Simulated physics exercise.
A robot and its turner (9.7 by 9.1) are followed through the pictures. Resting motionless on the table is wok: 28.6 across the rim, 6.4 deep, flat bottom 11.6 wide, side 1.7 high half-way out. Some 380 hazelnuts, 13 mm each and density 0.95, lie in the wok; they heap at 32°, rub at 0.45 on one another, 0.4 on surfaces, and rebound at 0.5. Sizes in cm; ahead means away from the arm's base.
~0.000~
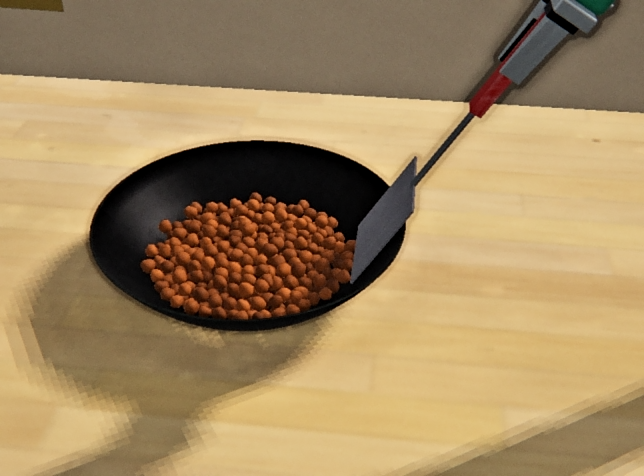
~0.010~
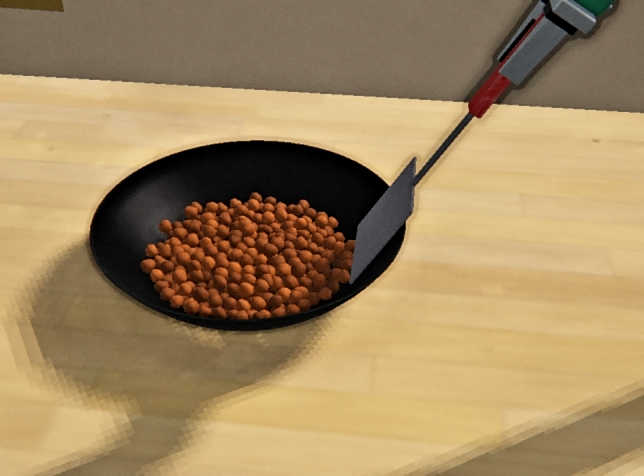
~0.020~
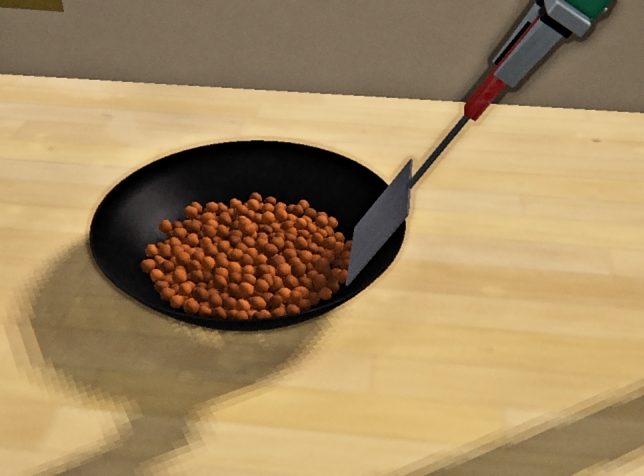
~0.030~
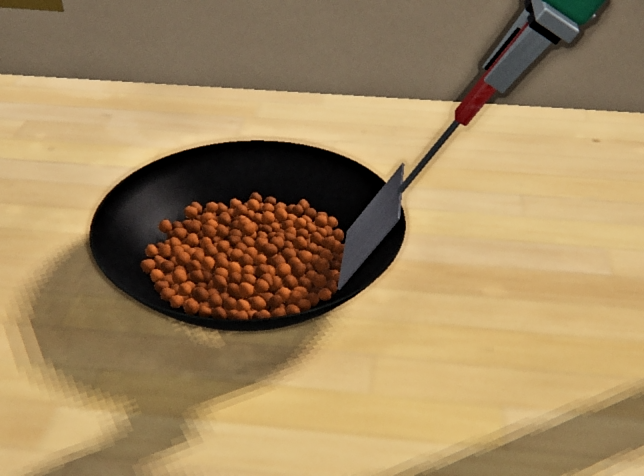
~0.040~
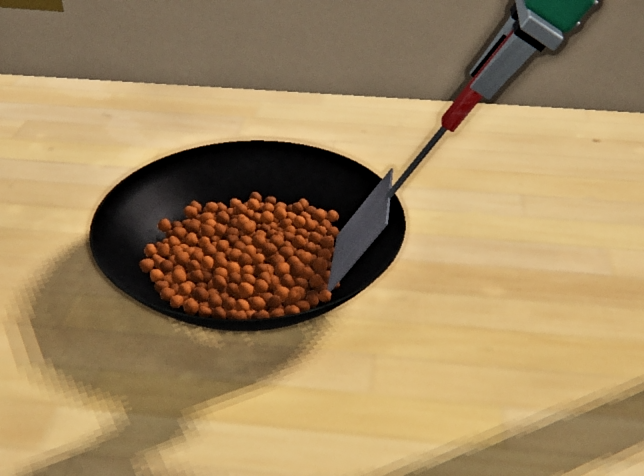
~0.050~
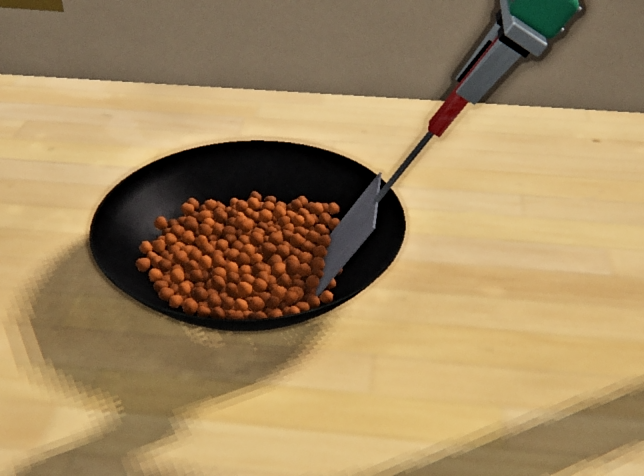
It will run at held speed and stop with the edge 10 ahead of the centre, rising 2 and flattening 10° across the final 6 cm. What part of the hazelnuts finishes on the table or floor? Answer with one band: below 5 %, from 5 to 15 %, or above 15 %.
Above 15 %.
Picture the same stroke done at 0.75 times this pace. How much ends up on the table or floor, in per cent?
I'd put it at about 35 per cent.
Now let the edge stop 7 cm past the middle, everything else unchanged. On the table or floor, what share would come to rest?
Then the share is near 20 in a hundred.
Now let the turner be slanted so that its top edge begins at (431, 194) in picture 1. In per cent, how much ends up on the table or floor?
45 percent or thereabouts.
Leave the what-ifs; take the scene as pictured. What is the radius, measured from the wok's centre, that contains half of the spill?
About 32 cm out from the centre.
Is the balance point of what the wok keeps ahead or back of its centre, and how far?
Offset forward: Around 3.0 cm.
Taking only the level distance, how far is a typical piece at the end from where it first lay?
Somewhere about 9 centimetres, I'd say.
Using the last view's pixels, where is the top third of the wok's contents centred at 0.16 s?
Centre: Approx. (162, 224) in the last view.
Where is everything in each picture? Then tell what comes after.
The first frame shows turner top edge at (415, 182), sloping 59°; upper third of the load around (248, 250), from x 150 to 350, top at y 200; 379 in the wok.
The second frame shows turner top edge at (414, 183), sloping 59°; upper third of the load around (248, 250), from x 150 to 350, top at y 200.
The third frame shows turner top edge at (410, 185), sloping 59°; upper third of the load around (248, 250), from x 150 to 350, top at y 200.
The fourth frame shows turner top edge at (401, 189), sloping 59°; upper third of the load around (248, 250), from x 150 to 345, top at y 200.
The fifth frame shows turner top edge at (390, 195), sloping 59°; upper third of the load around (248, 249), from x 145 to 340, top at y 200.
The sixth frame shows turner top edge at (378, 199), sloping 59°; upper third of the load around (246, 246), from x 145 to 335, top at y 200; 379 in the wok.
After 0.11 s, sloping 59°, highest piece 7 above the table; 379 in the wok.
After 0.16 s, sloping 57°, highest piece 9 above the table; 376 in the wok, 3 on the blade or in flight.
After 0.39 s, sloping 49°, highest piece 17 above the table; 212 in the wok, 51 on the table or floor, 116 on the blade or in flight.
After 1.44 s, sloping 49°, highest piece 4 above the table; 212 in the wok, 167 on the table or floor.
At rest, 212 in the wok, 167 on the table or floor. That is 44 % on the table or floor.
